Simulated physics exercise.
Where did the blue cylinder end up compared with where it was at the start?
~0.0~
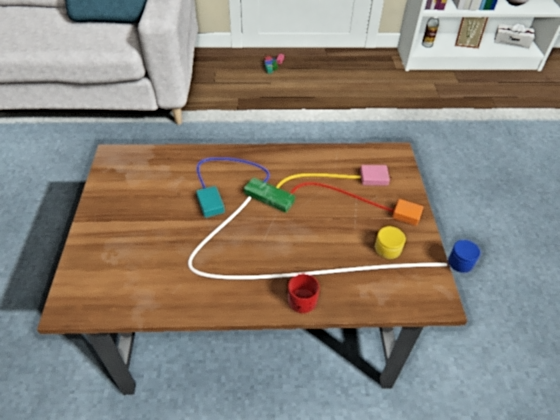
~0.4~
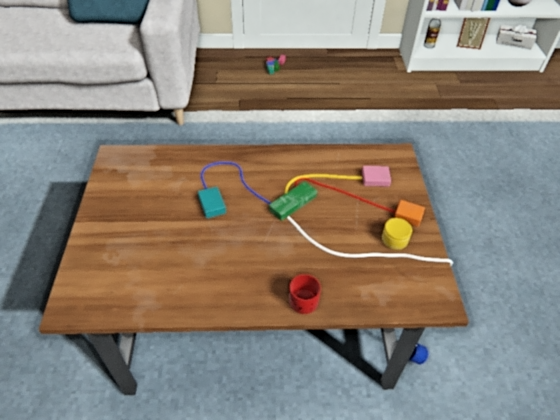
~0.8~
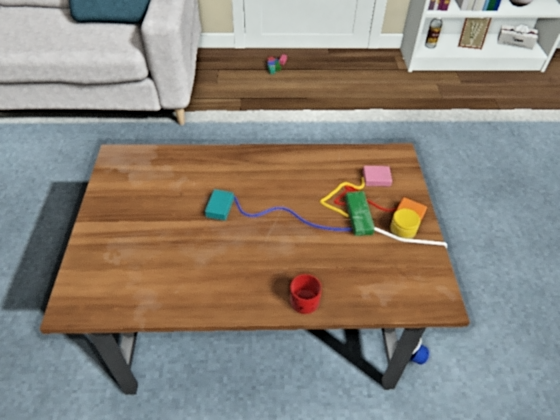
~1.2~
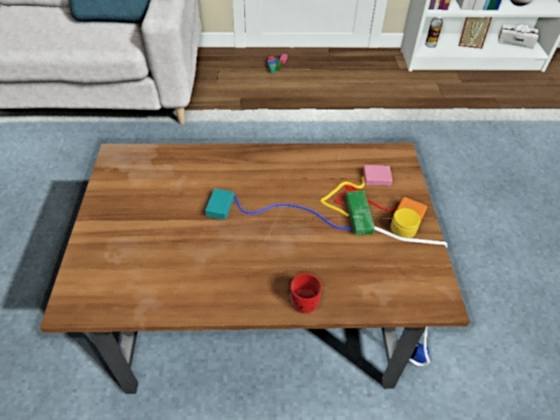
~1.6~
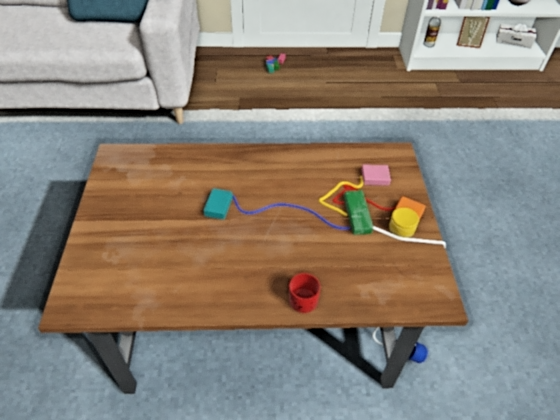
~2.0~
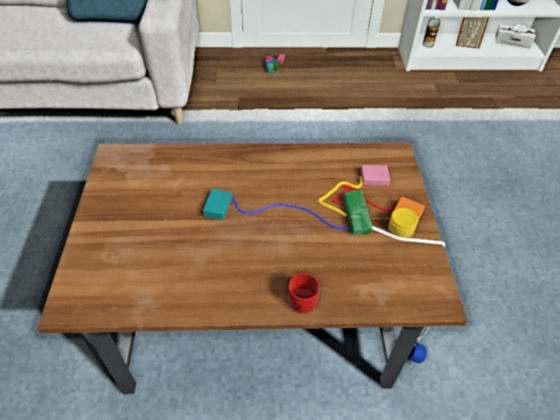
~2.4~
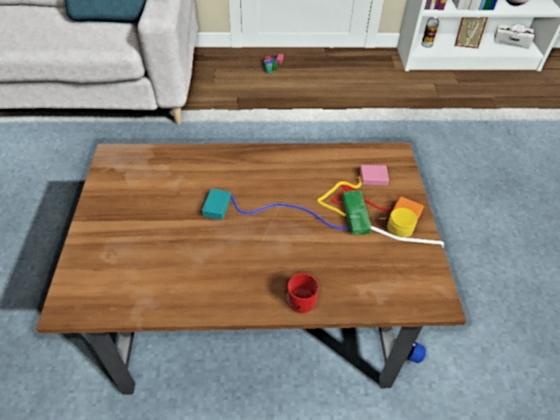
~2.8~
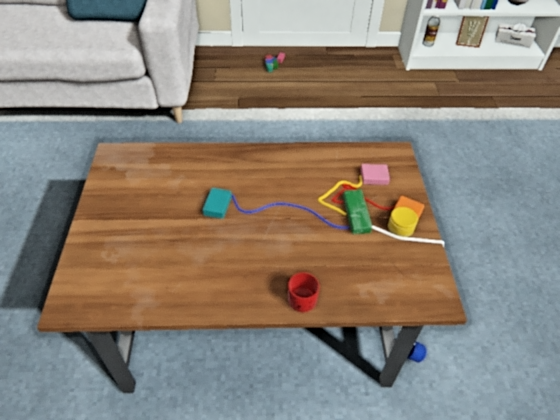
It started up at the right edge of the table, and by the end it was down below the tabletop, near the front right leg.
